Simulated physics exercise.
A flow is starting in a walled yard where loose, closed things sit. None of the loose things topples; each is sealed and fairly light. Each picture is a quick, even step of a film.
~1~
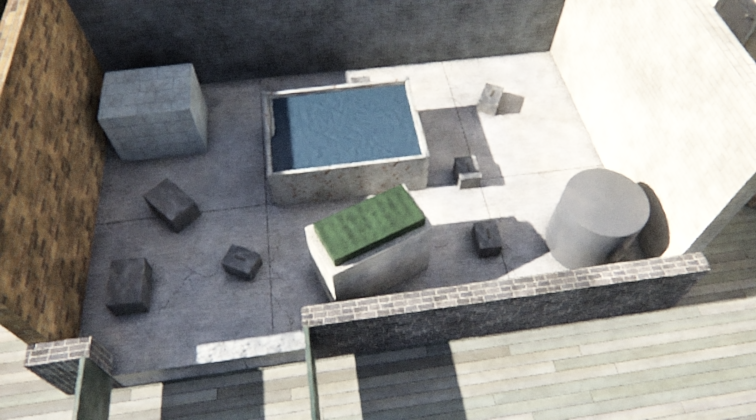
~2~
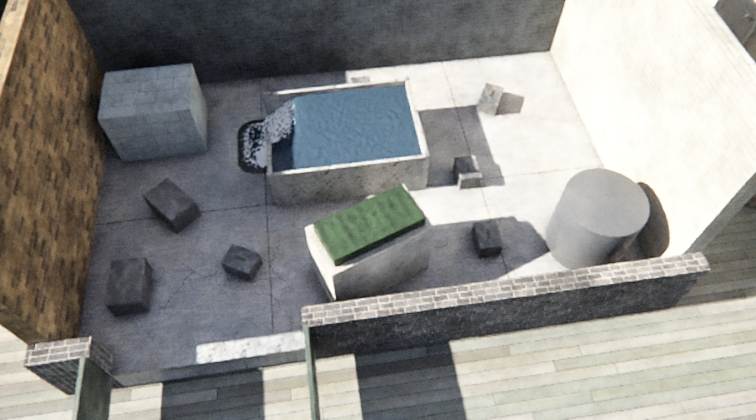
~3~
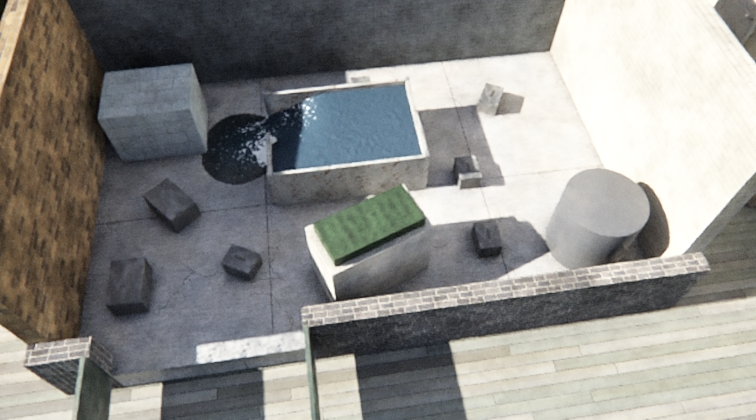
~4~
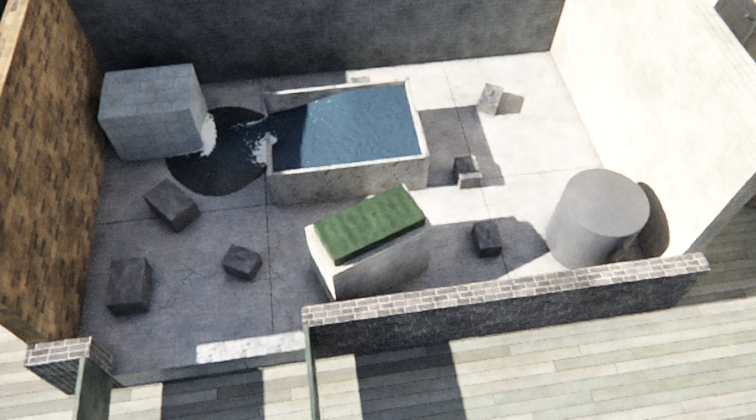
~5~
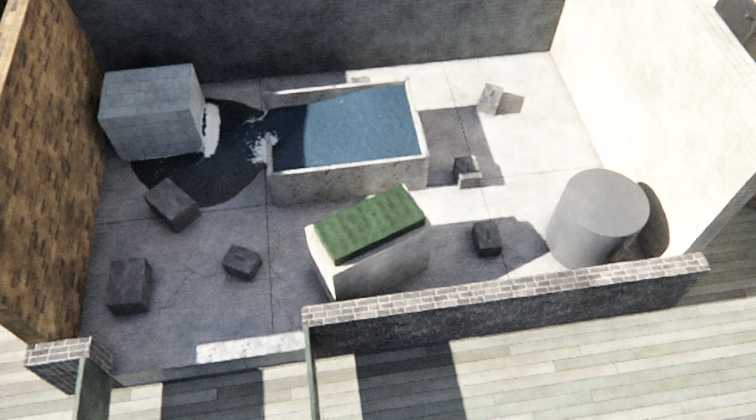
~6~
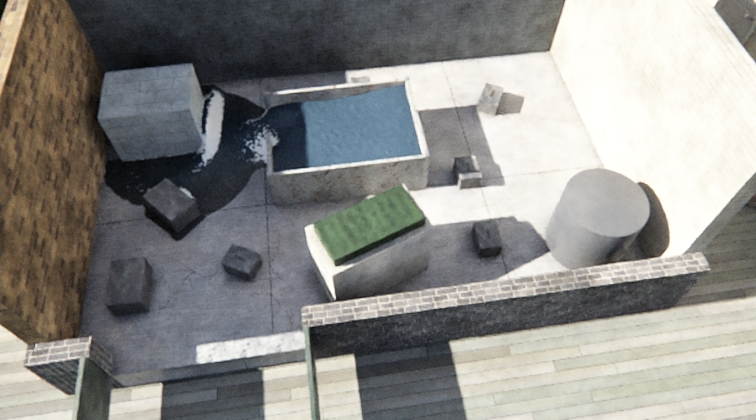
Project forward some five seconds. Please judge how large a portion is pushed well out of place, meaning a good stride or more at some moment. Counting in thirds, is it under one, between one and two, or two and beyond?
Band-wise it's the middle band, a third to two thirds.
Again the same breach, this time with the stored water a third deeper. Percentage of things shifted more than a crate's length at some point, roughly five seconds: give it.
My estimate is around 60 percent.
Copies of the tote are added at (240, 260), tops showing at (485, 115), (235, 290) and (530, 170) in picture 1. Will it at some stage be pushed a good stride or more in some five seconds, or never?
One after the other: Under that, short of that, less than that.
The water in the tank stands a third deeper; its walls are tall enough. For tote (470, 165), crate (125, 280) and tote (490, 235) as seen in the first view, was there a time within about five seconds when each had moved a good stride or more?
The first stopped before it, the second reached the mark, the third stopped before it.
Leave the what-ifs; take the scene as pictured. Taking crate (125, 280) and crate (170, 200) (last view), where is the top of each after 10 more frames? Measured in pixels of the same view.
Look around pixels (126, 309) and (132, 269).
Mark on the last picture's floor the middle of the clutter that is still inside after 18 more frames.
About (401, 193).
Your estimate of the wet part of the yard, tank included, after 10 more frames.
I'd put it near 40 percent.
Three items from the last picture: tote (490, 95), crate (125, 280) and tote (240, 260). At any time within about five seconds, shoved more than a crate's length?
Short of that; goes that far; short of that.
A moment on, 0 of 7 are well off their spots; 0 afloat.
Next, 1 of 7 are well off their spots; 0 afloat.
Later, 3 of 7 are well off their spots; 0 afloat.
In the end, 3 of 7 are well off their spots, and 3 have been at some point; 1 afloat.
